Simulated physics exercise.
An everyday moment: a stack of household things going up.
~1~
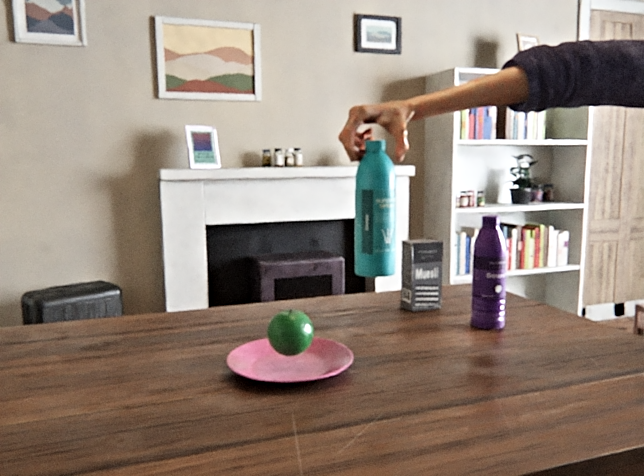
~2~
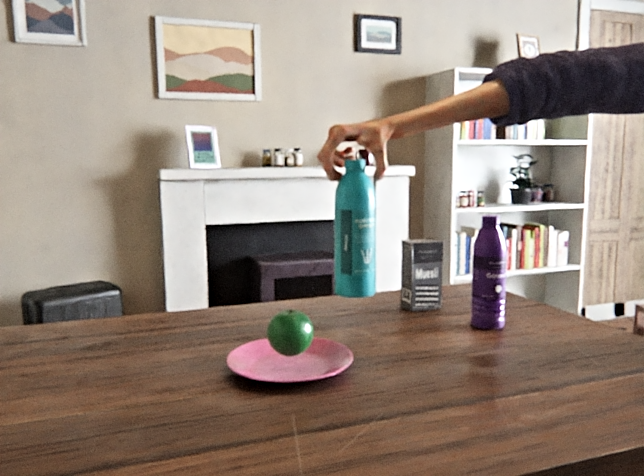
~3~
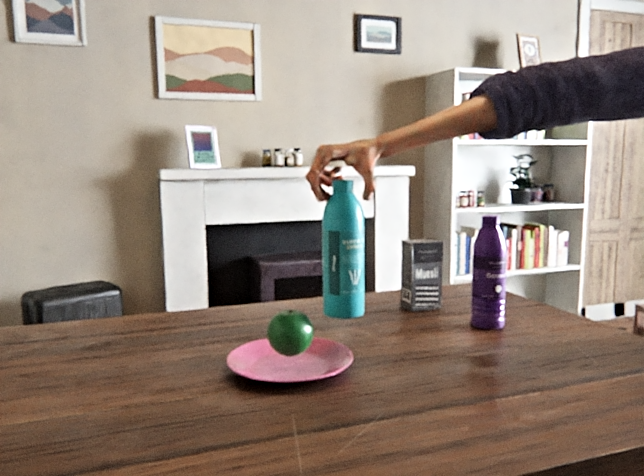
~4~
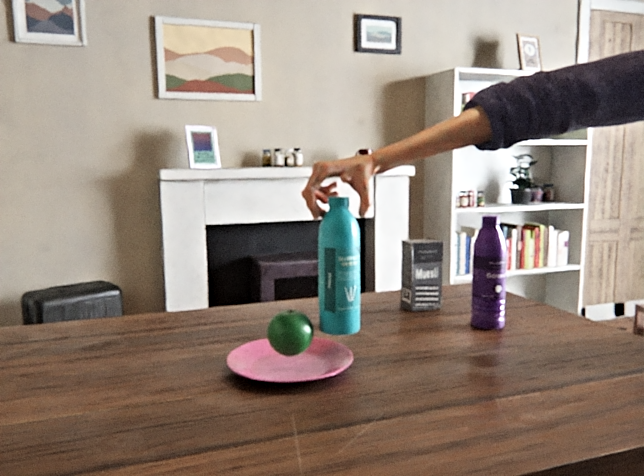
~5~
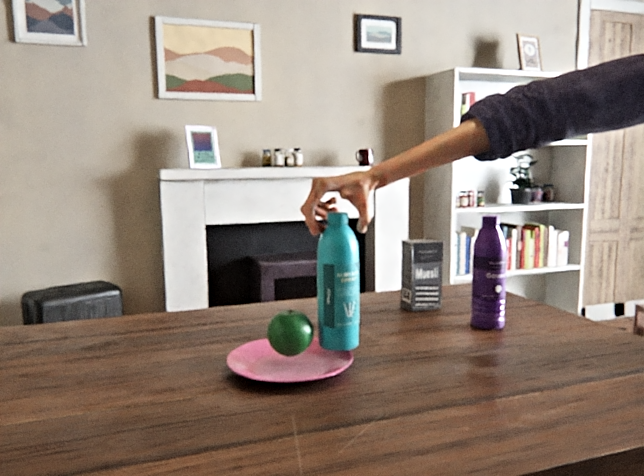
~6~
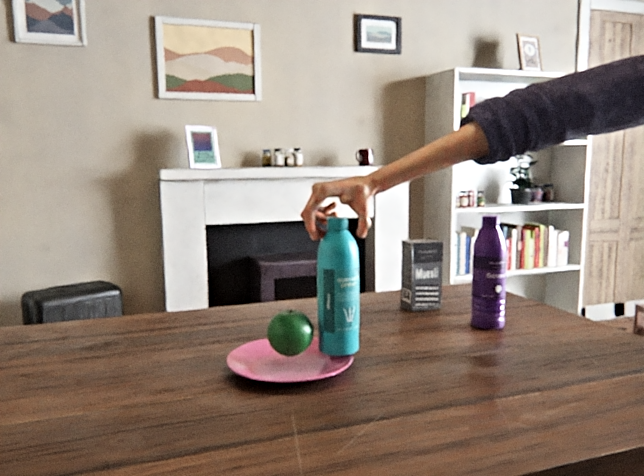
In a room with a fireplace and bookshelf, a hand holds a turquoise bottle above a wooden table with a green apple on a pink plate, a grey carton and a purple bottle. The hand moves the bottle left and lowers it, then sets it down beside the apple, still gripping its top.
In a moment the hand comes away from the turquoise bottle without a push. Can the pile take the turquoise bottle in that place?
As it turns out, it holds.
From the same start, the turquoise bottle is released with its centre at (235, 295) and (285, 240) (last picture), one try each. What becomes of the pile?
First, it holds; second, it loses its balance.
Then, 0.30 s after the last picture, nothing has stirred.
Then, 0.70 s after the last picture, turquoise bottle resting near (338, 285).
At rest, all 5 in place. Seen from the same camera at the end, turquoise bottle near (338, 285). The pile keeps its balance.
